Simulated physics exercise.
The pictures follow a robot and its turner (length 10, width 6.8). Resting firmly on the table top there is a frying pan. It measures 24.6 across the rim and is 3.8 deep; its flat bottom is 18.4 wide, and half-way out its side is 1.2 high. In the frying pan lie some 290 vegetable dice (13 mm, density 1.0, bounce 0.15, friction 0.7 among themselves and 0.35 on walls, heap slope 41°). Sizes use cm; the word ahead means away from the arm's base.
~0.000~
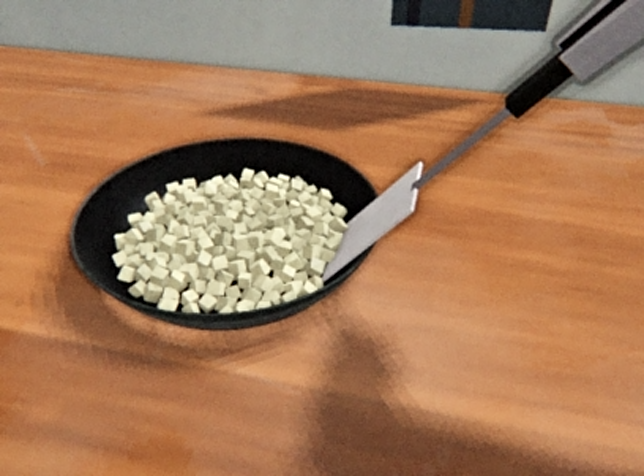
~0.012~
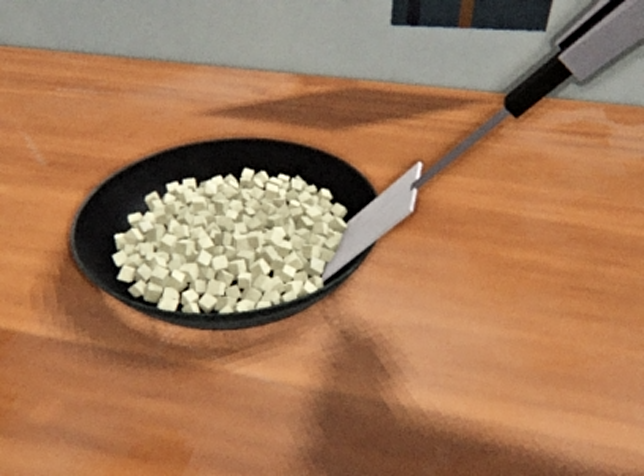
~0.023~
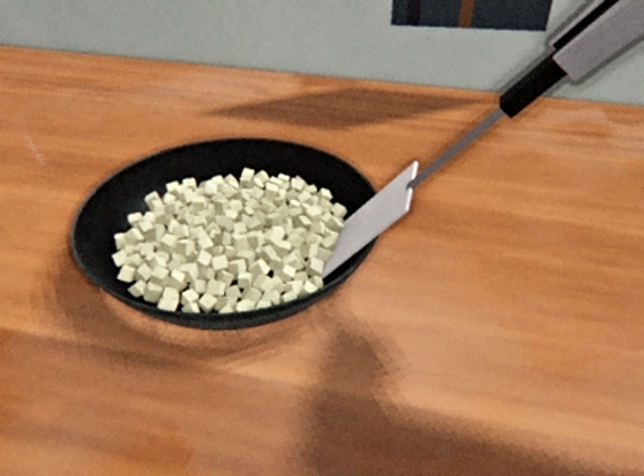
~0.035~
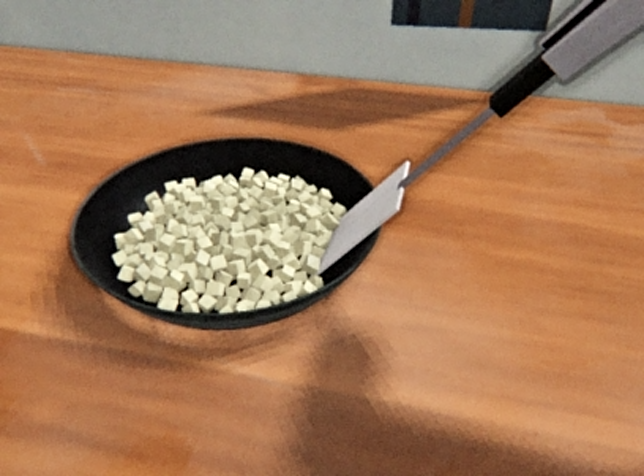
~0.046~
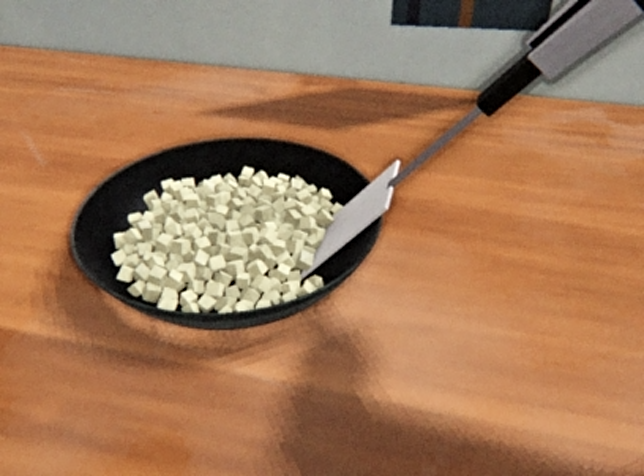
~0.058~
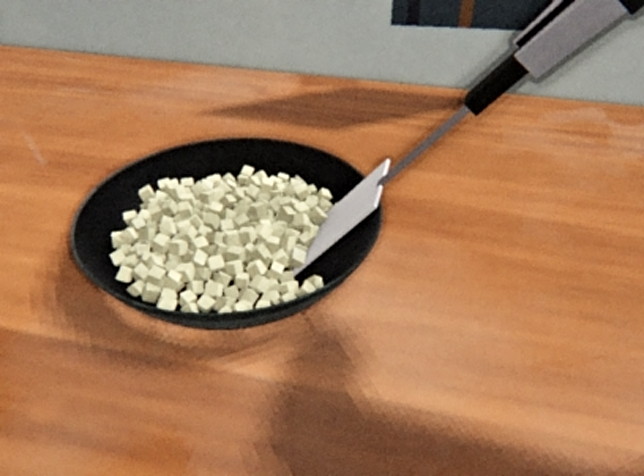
A robot-held metal turner slides slowly left into a black frying pan of pale vegetable dice, nudging the nearest pieces slightly.
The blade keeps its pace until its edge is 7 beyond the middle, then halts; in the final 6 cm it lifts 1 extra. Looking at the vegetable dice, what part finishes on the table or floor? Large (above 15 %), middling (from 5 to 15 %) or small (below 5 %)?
Middling; from 5 to 15 %.
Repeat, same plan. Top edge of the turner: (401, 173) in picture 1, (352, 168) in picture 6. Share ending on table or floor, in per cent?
Some 20 percent ends up on the table or floor.
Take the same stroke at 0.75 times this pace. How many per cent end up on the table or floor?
I'd put it around 10 per cent.
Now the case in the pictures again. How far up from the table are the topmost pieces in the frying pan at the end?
Height at the end: Around 6.0 cm.
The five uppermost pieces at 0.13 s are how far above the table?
About 4 cm.
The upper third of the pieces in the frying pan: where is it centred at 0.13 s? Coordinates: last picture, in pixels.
(193, 213).
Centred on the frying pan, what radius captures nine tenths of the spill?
Around 20 centimetres from the centre.
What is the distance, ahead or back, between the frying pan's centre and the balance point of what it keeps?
Roughly 4.0 centimetres ahead.
After 0.13 s, sloping 51°, highest piece 5 above the table; 292 in the frying pan.
After 0.20 s, sloping 51°, highest piece 5 above the table; 292 in the frying pan.
After 0.43 s, sloping 51°, highest piece 6 above the table; 262 in the frying pan, 29 on the table or floor, 1 on the blade or in flight.
After 1.48 s, sloping 51°, highest piece 5 above the table; 262 in the frying pan, 30 on the table or floor.
At rest, 262 in the frying pan, 30 on the table or floor. That is 10 % on the table or floor.
